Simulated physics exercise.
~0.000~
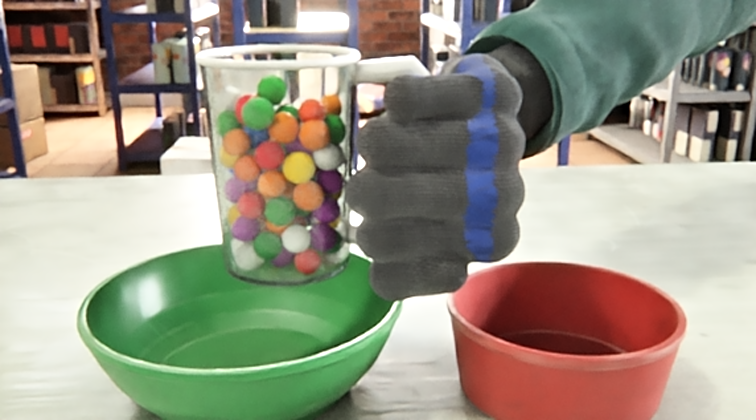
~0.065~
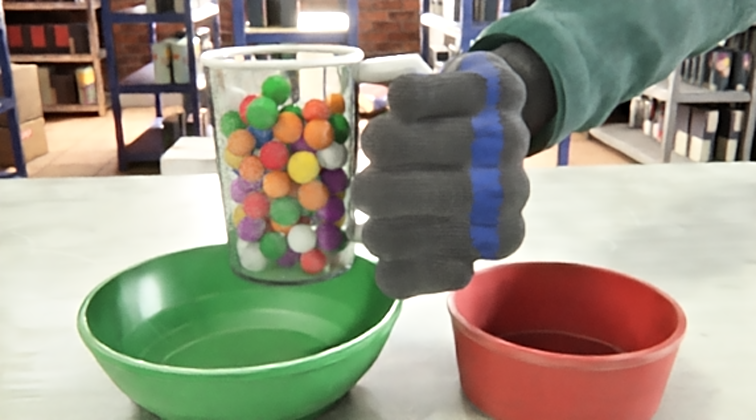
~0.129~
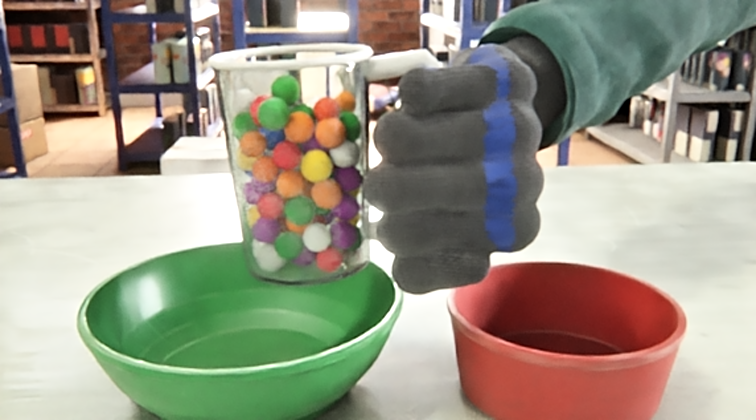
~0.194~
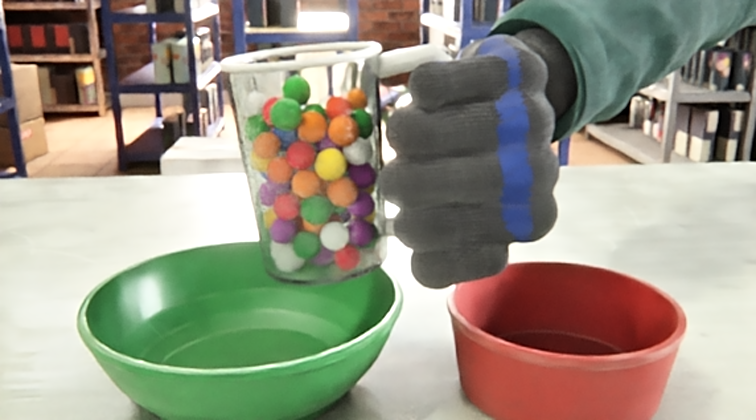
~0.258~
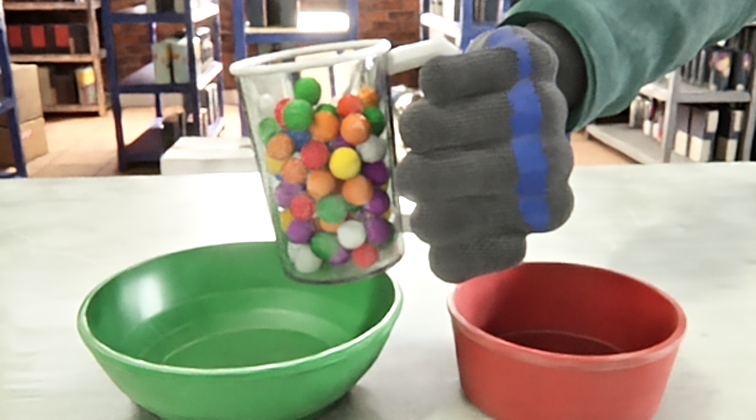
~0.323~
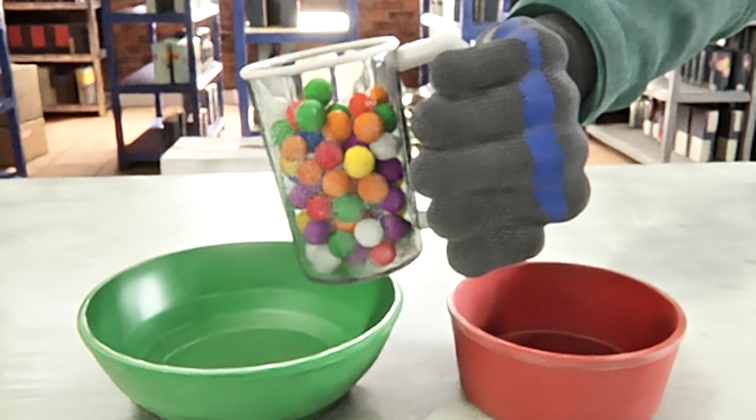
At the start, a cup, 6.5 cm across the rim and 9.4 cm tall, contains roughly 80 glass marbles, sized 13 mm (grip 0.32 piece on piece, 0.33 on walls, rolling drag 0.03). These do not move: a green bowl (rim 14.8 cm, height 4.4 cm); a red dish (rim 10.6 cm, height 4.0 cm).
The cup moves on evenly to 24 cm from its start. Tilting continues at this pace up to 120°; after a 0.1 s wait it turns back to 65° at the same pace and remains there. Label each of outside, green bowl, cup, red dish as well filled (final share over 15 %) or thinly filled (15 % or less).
Outside: Well filled, green bowl: Thinly filled, cup: Thinly filled, red dish: Well filled.
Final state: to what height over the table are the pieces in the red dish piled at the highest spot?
Near 2.5 centimetres up.
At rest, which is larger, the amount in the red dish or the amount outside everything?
The larger share is in the red dish.
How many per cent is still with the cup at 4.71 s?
0 percent, roughly.
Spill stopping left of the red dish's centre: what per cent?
10 %, approximately.
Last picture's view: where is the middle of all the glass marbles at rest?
(580, 355), roughly.
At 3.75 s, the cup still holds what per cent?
My estimate is about 0 per cent.
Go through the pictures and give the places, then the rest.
Cup at (281, 102); tilt 0 degrees; moved 0.0 cm; lip at (204, 56); top of the load at (251, 113); green bowl at (246, 293); red dish at (563, 302), in the first picture.
Cup at (285, 102); tilt 1 degrees; moved 0.2 cm; lip at (208, 57); top of the load at (255, 113), in the second picture.
Cup at (295, 101); tilt 3 degrees; moved 0.8 cm; lip at (217, 60); top of the load at (278, 114), in the third picture.
Cup at (307, 100); tilt 6 degrees; moved 1.4 cm; low side left; lip at (227, 64); top of the load at (289, 115), in the fourth picture.
Cup at (318, 100); tilt 8 degrees; moved 2.0 cm; low side left; lip at (237, 68); top of the load at (342, 114), in the fifth picture.
Cup at (329, 100); tilt 11 degrees; moved 2.6 cm; low side left; lip at (247, 72); top of the load at (279, 116); green bowl at (246, 293); red dish at (563, 302). It turns about 40 degrees a second, in the sixth picture.
After 1.64 s, tilt 66 degrees; cup 100 %; middle of all pieces near (623, 167).
After 2.74 s, tilt 111 degrees; outside 10 %, cup 35 %, red dish 45 %, in the air 10 %; middle of all pieces near (656, 278).
After 3.75 s, tilt 96 degrees; outside 45 %, red dish 55 %; middle of all pieces near (624, 314).
After 4.71 s, tilt 65 degrees; outside 45 %, red dish 55 %; middle of all pieces near (638, 317).
By 5.2 s all is still; outside 45 %, green bowl 0 %, cup 0 %, red dish 55 %.
